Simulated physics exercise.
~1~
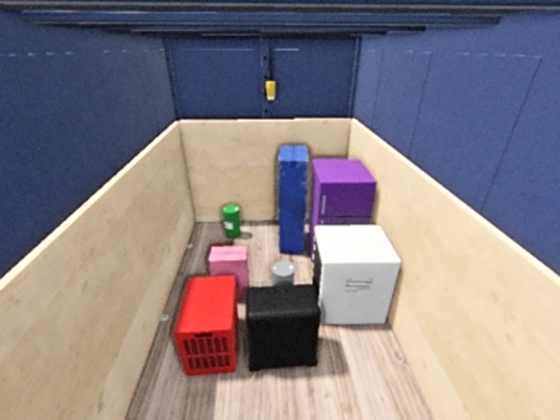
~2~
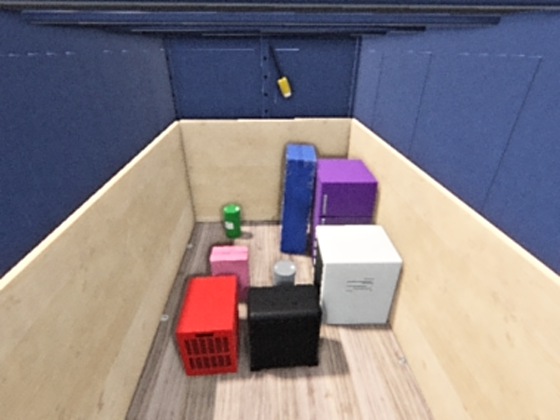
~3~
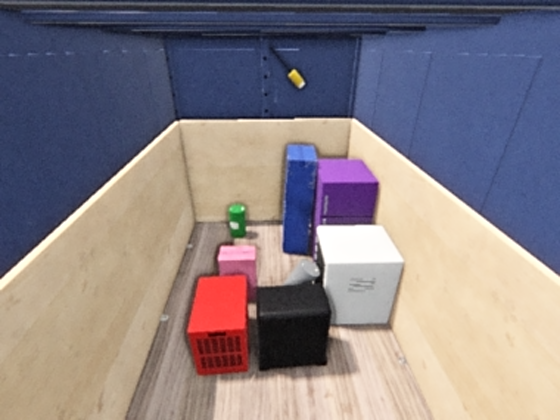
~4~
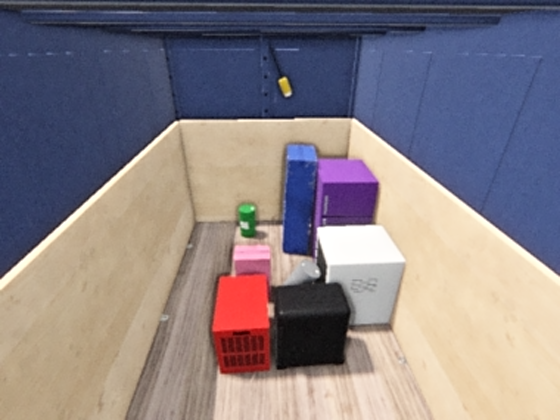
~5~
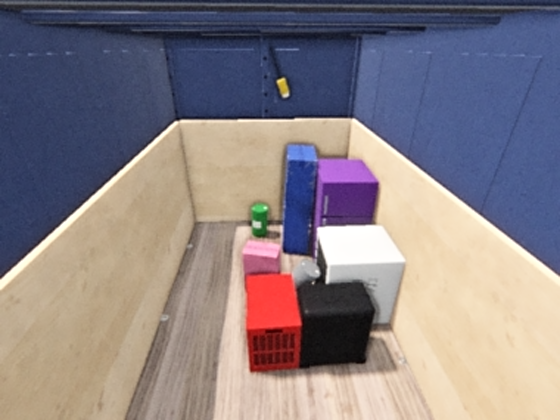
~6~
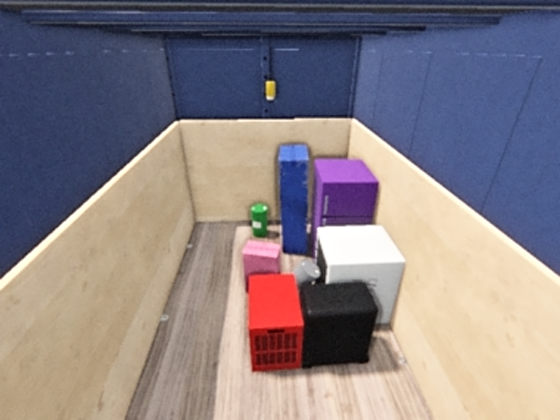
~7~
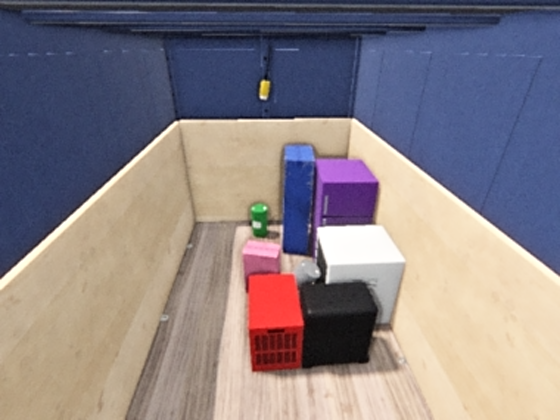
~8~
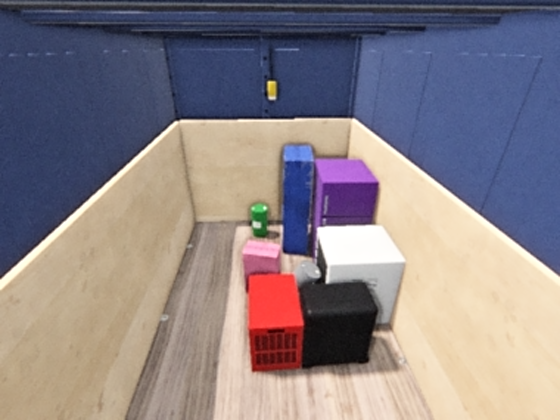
At the start, a red crate, a black case, a pink box, a small green canister and a grey canister stand on the floor of a van's load bay, beside a tall blue box and purple and white appliances on the right. The yellow lamp at the front wall swings right. Then the crate, case, pink box and green canister slide right, while the grey canister tips into a lean. They keep sliding until the crate and case sit close before the white appliance. Finally the lamp swings back and everything rests, the grey canister still leaning and the others upright.
